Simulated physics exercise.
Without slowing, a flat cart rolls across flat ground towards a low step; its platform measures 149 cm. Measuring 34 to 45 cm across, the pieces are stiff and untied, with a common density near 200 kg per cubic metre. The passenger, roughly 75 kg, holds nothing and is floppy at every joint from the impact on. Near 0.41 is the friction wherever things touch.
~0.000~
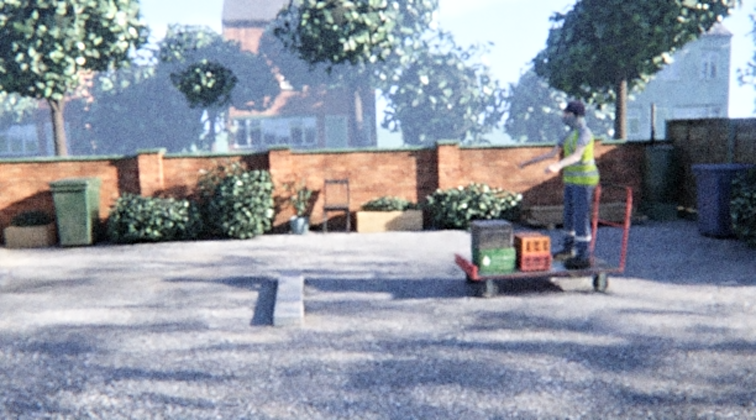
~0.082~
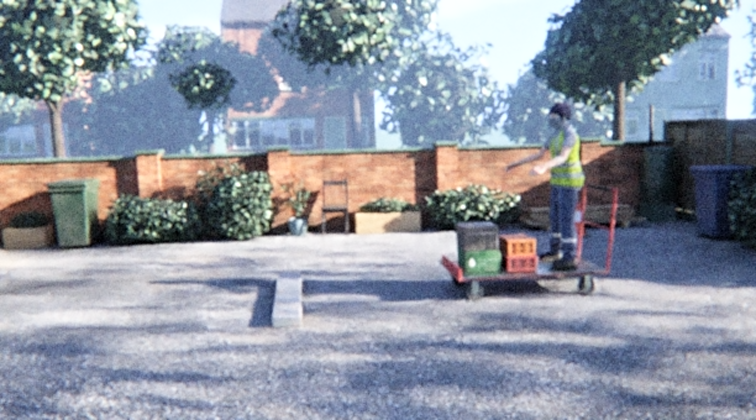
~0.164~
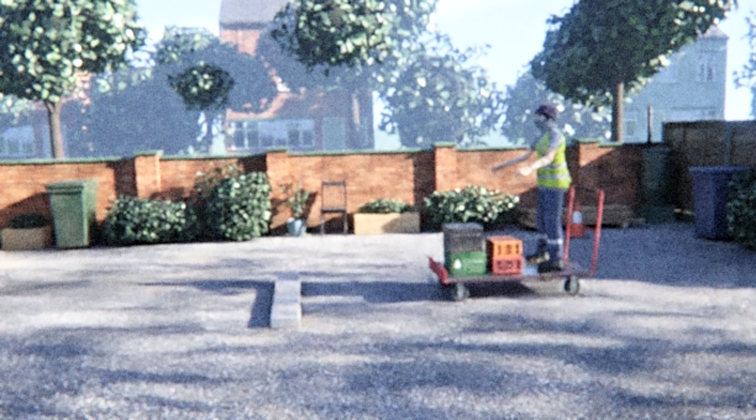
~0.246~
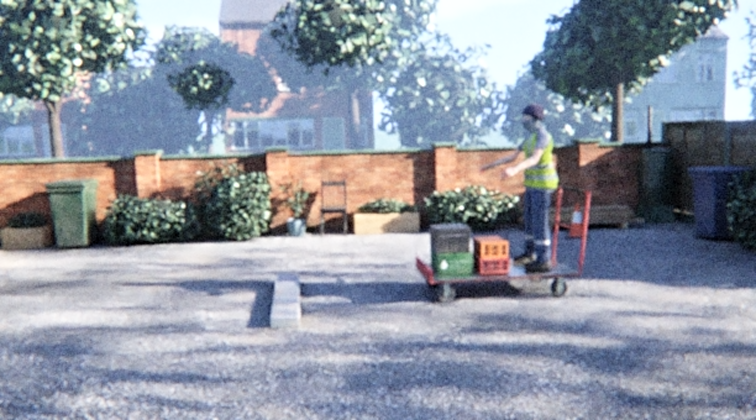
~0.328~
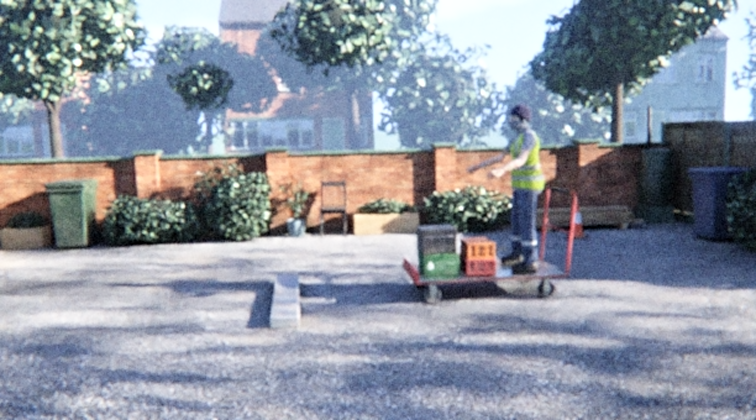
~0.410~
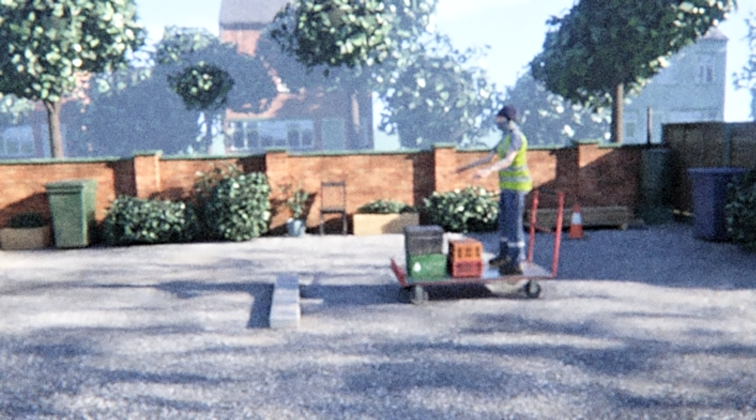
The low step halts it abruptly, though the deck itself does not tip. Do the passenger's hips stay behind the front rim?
Yes, they remain over the deck.
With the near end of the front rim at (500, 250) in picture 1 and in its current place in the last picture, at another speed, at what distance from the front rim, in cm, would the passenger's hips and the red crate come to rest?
In that run the hips finish 70 cm beyond the rim while red stops 60 cm short of it.
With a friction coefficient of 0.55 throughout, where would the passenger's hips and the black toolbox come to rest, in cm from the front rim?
Hips 70 behind, black 40 past.
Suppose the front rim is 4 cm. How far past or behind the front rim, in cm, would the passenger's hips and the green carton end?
So the hips end 70 cm short of the rim, and the green one ends 20 cm short of it.
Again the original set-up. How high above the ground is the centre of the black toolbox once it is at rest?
Its centre sits around 10 cm up.
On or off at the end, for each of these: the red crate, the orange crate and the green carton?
Final: Red secure, orange secure, green secure.
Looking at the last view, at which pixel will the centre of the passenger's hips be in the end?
End point: About (359, 236) px.
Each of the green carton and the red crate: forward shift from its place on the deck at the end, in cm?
Forward shift in cm: Green 10, red 15.
The wheels strike at 1.07 s.
After 1.32 s the passenger's hips are 84 cm behind the rim, near (370, 209) in the last picture's view.
After 1.62 s the passenger's hips are 68 cm behind the rim, near (355, 236) in the last picture's view.
After 2.07 s the passenger's hips are 67 cm behind the rim, near (354, 235) in the last picture's view.
When all is still (2.7 s), past the rim, black toolbox; behind it, orange crate, green carton, red crate and the passenger's hips.
